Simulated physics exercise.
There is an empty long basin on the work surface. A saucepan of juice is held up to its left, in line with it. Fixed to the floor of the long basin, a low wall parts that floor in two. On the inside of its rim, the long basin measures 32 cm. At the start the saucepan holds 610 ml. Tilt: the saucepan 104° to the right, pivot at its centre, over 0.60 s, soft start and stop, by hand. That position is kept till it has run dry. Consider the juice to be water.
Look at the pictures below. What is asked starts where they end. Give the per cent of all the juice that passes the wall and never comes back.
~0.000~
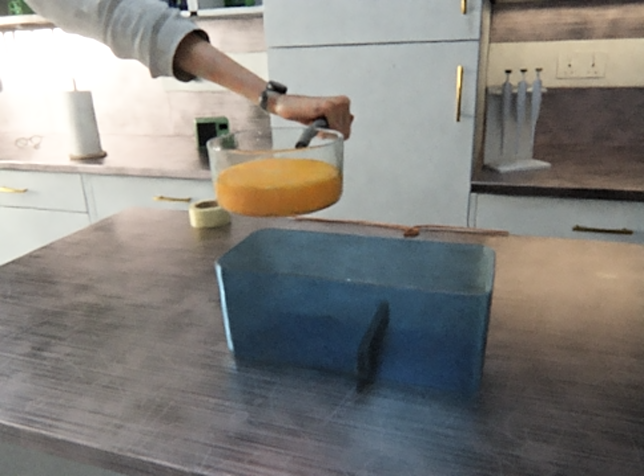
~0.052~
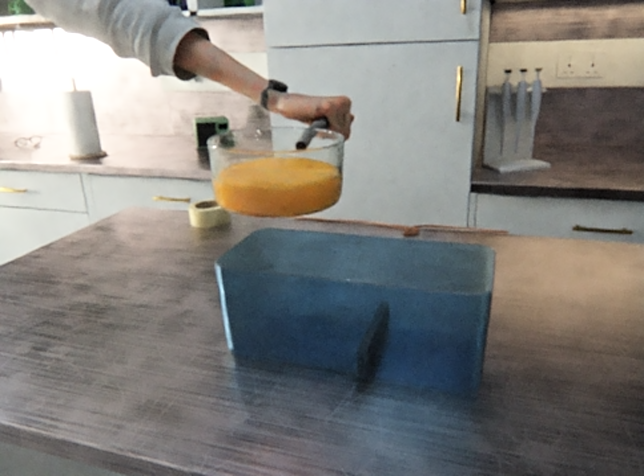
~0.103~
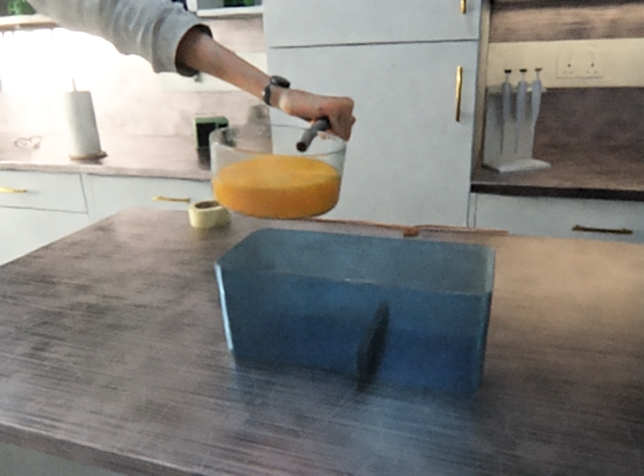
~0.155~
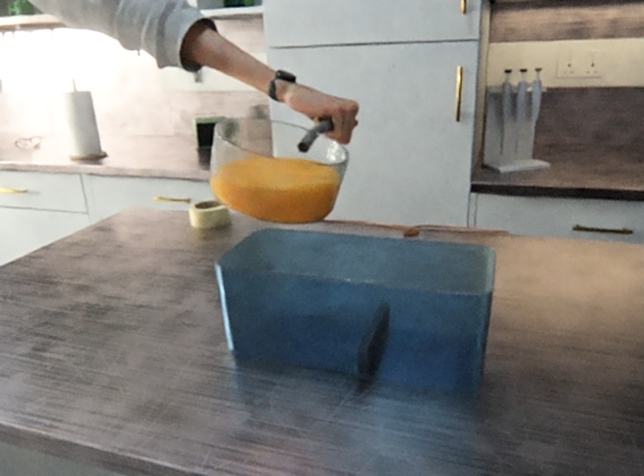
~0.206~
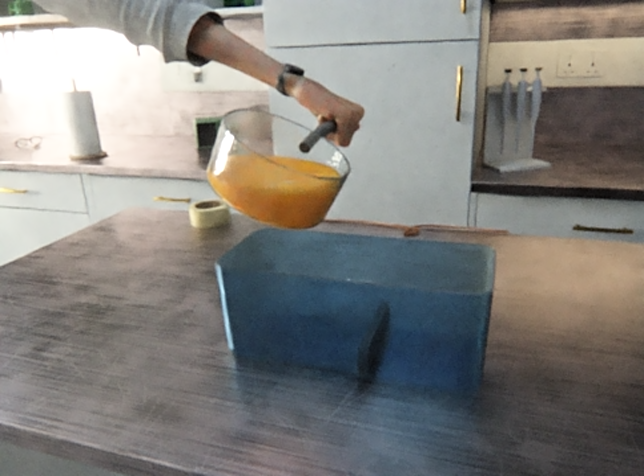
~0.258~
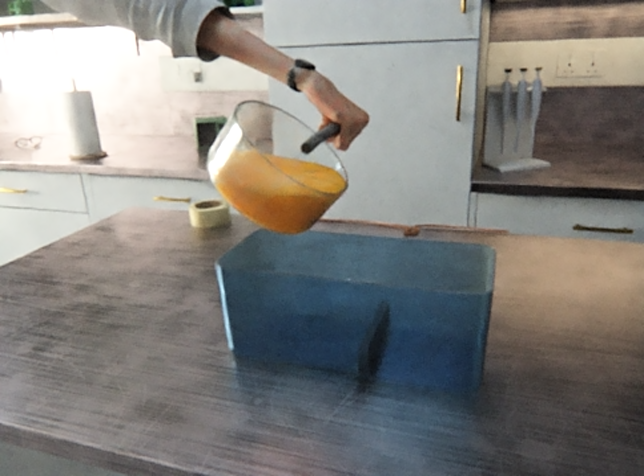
I would say 32 percent.
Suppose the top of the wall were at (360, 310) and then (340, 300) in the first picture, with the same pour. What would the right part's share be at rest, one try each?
Roughly 50 per cent, then 75 per cent.
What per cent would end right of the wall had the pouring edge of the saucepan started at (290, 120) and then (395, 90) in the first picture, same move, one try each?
The first try gives around 20 percent, the second around 75 percent.
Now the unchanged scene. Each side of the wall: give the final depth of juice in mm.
Final levels - left approx 18 mm, right approx 12 mm.
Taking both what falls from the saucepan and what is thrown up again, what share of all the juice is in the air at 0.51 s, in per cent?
Around 24 percent.
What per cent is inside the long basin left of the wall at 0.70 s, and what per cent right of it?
I'd say some 56 in a hundred on the left and 32 on the right.
By 0.51 s the tilt is 98° and 23 per cent is still to pour, 32 is left of the wall and 20 right of it.
By 0.70 s the tilt is 104° and 8 per cent is still to pour, 56 is left of the wall and 32 right of it.
By 0.89 s the tilt is 104° and 1 per cent is still to pour, 64 is left of the wall and 32 right of it.
By 1.10 s the tilt is 104° and 0 per cent is still to pour, 66 is left of the wall and 32 right of it.
At rest 66 per cent lies left of the wall, 32 right of it and 2 outside.
